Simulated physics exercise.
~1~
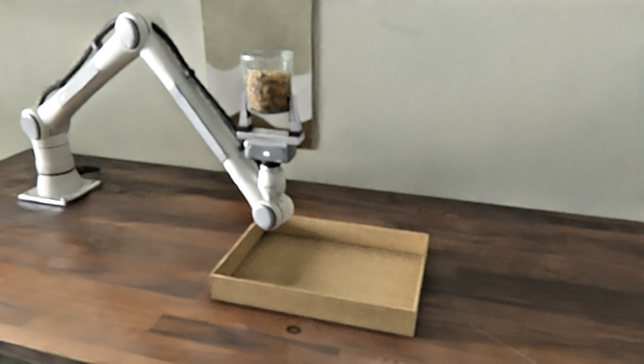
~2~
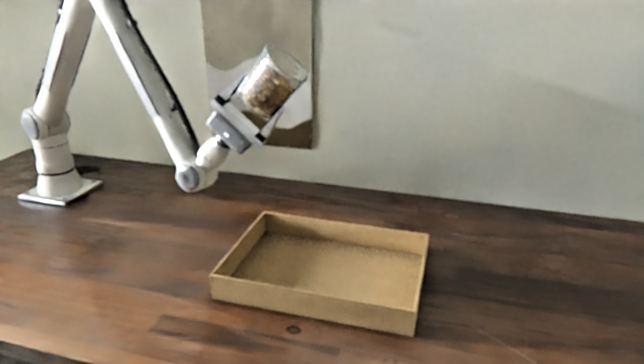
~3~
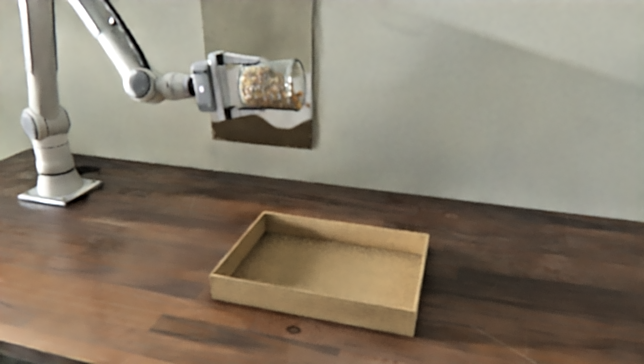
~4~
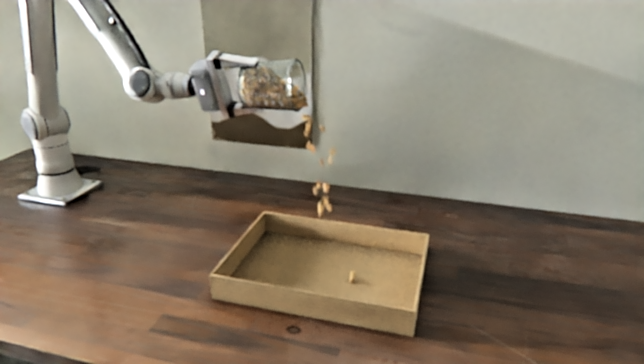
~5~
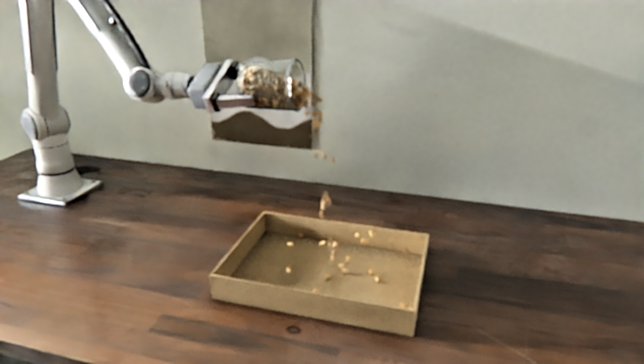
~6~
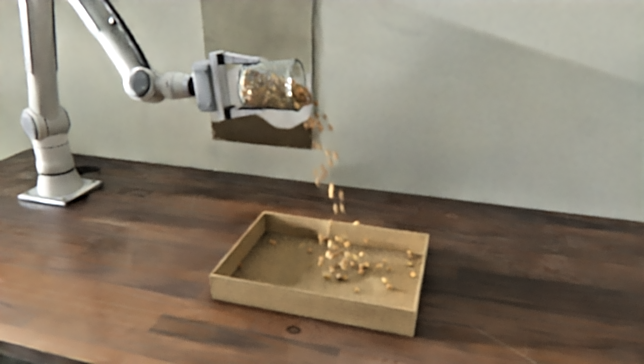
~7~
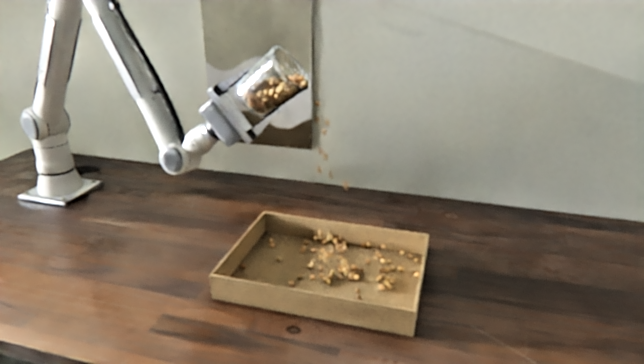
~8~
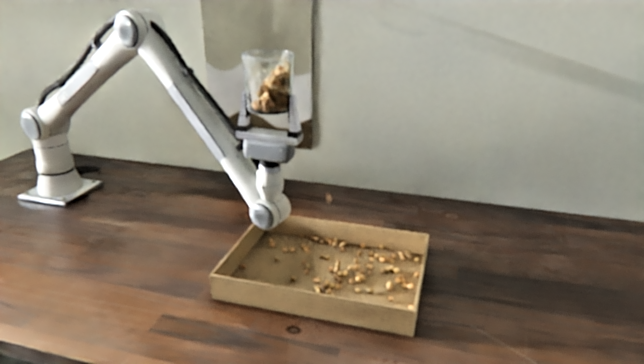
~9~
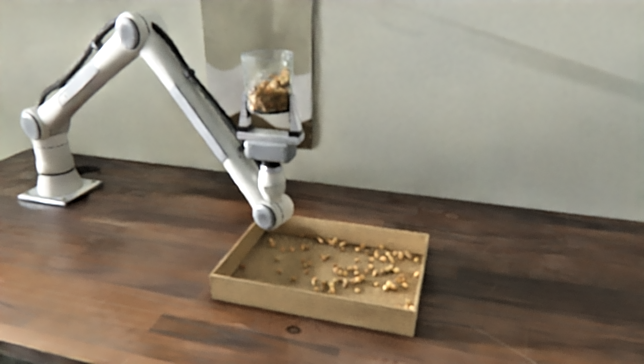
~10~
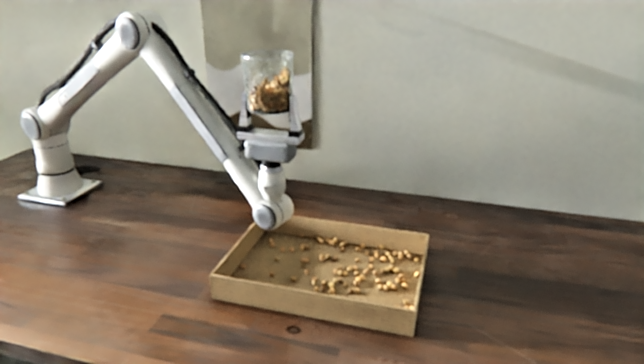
A robotic arm tipped a clear cup of dried chickpeas onto its side above a shallow tan tray, spilling some in a thin stream, then turned it upright again, leaving chickpeas scattered across the tray and plenty still in the cup.
